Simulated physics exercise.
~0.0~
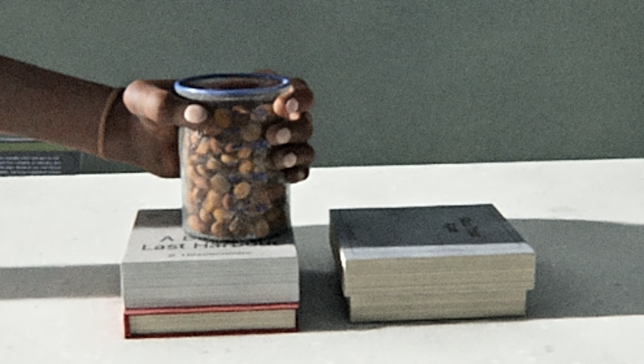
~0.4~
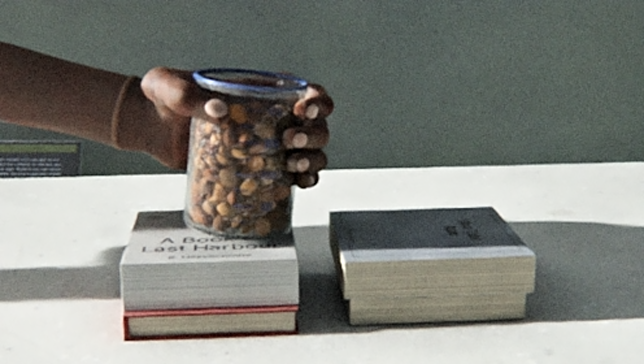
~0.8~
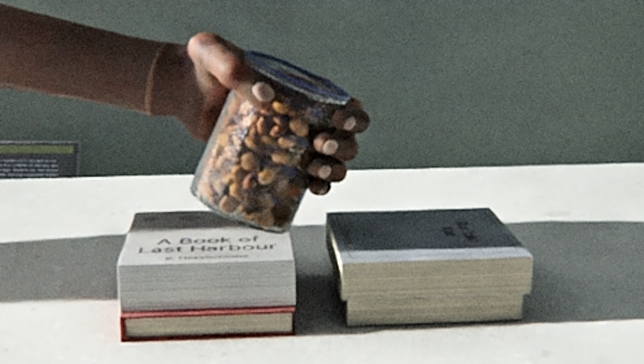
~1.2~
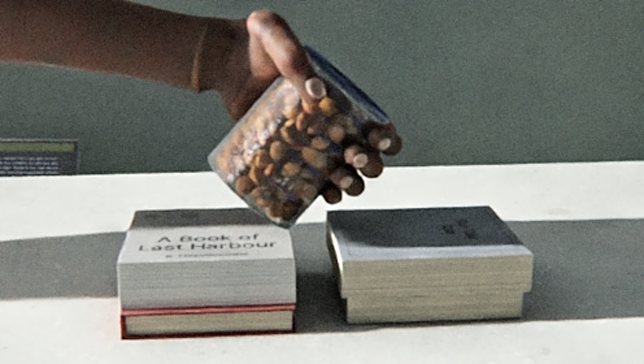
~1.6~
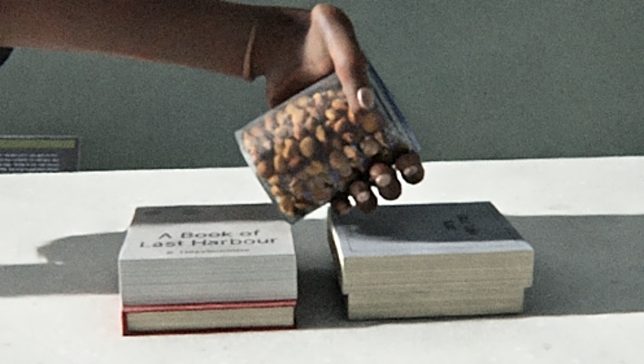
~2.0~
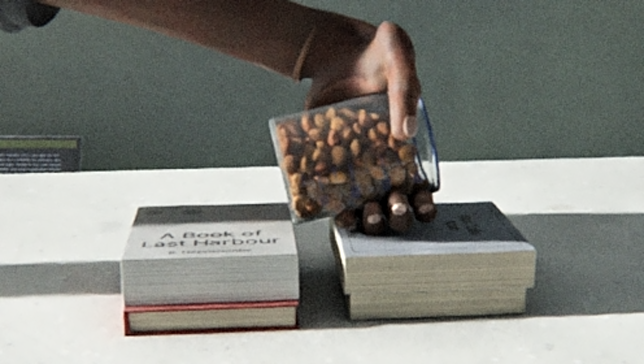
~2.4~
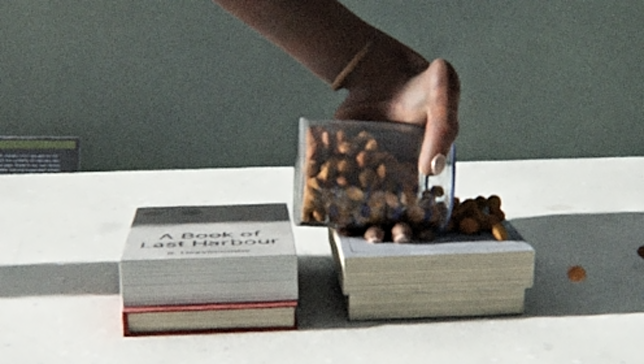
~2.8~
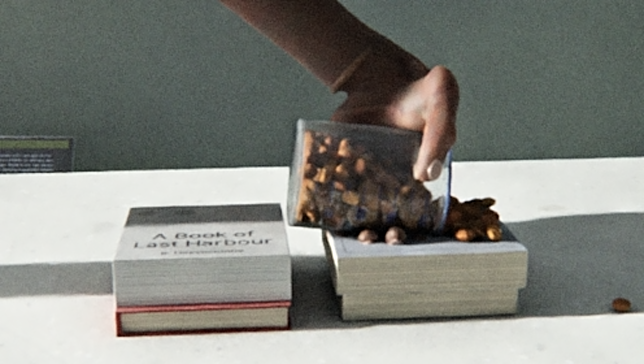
Hand tipping a clear tub of brown kibble sideways onto the right book pile, some pieces spilling across books and counter.
